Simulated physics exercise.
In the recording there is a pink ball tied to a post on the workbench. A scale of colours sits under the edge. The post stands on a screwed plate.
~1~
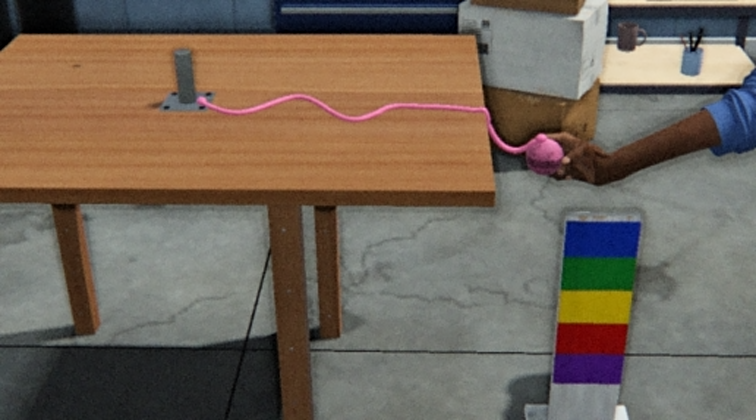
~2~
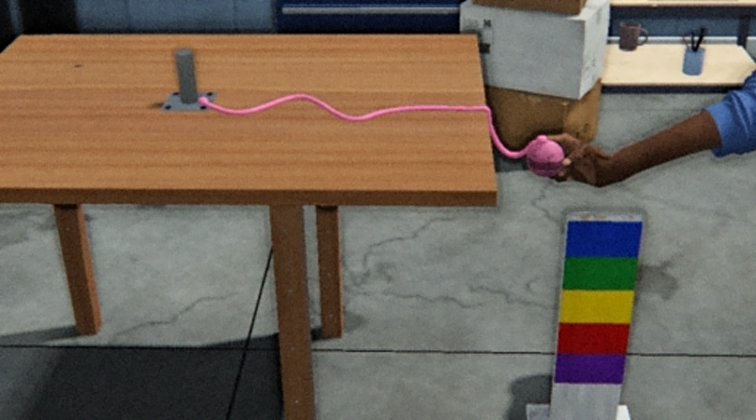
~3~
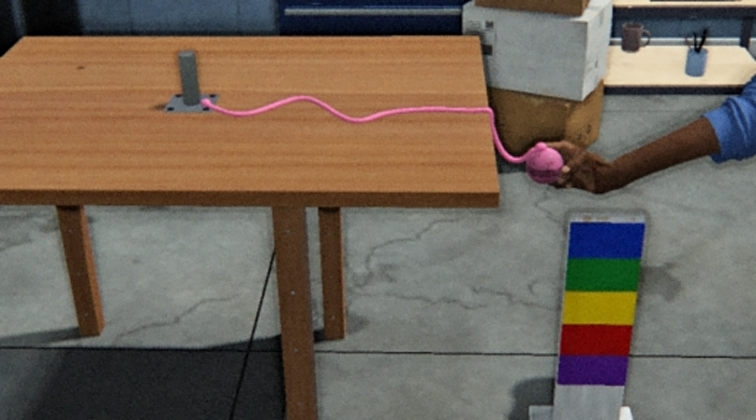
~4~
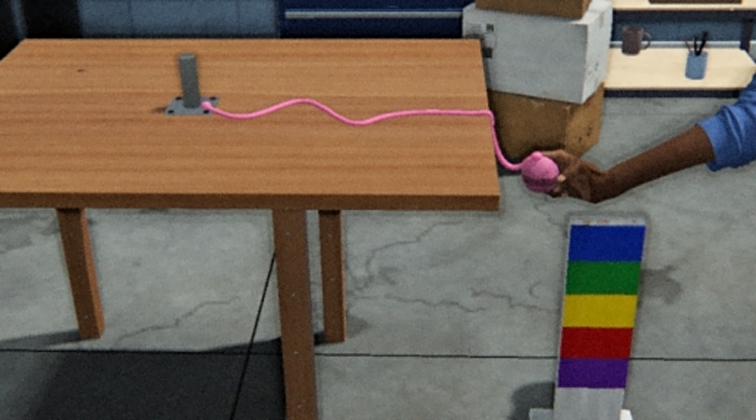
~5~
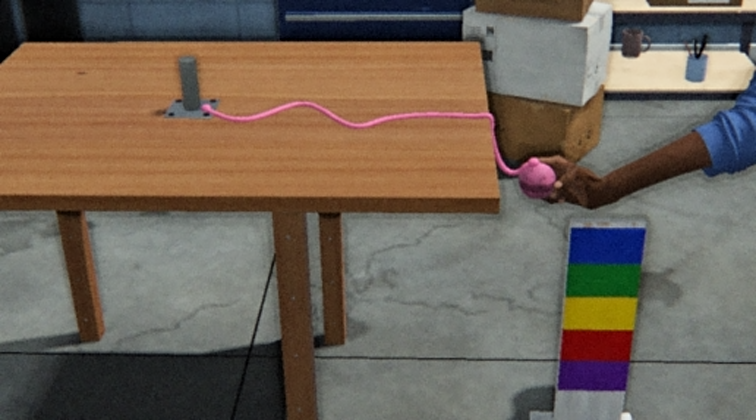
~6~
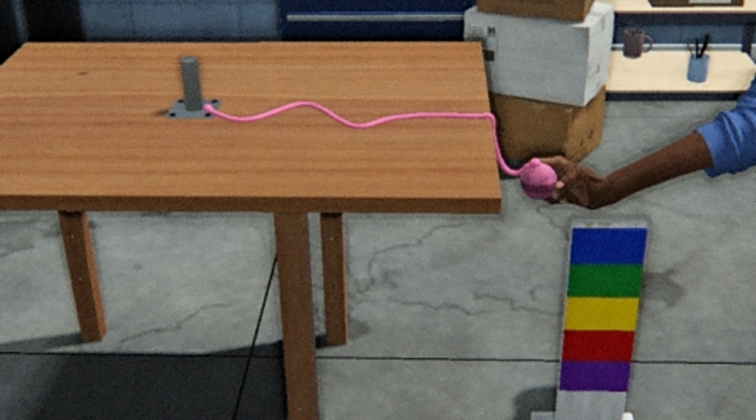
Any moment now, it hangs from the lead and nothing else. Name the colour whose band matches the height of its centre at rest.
That would be green.
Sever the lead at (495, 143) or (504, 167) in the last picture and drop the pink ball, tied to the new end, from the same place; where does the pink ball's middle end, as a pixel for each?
Case by case it comes to about (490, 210) and then about (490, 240).
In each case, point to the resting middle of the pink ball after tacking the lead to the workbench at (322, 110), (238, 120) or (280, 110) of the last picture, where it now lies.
They end up at (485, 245), (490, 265) and (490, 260).
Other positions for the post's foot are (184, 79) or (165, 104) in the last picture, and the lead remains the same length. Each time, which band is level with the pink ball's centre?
Going case by case, it's blue and then blue.
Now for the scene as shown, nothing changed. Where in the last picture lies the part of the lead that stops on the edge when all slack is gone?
That spot is roughly at (434, 116).
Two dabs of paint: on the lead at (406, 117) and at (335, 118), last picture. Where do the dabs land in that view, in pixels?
Roughly at (465, 119), and the other roughly at (376, 115).
A little later, ball near (464, 267); level with green.
Next, ball near (499, 272); level with green.
When it is over, ball near (490, 273); level with green. The green one.
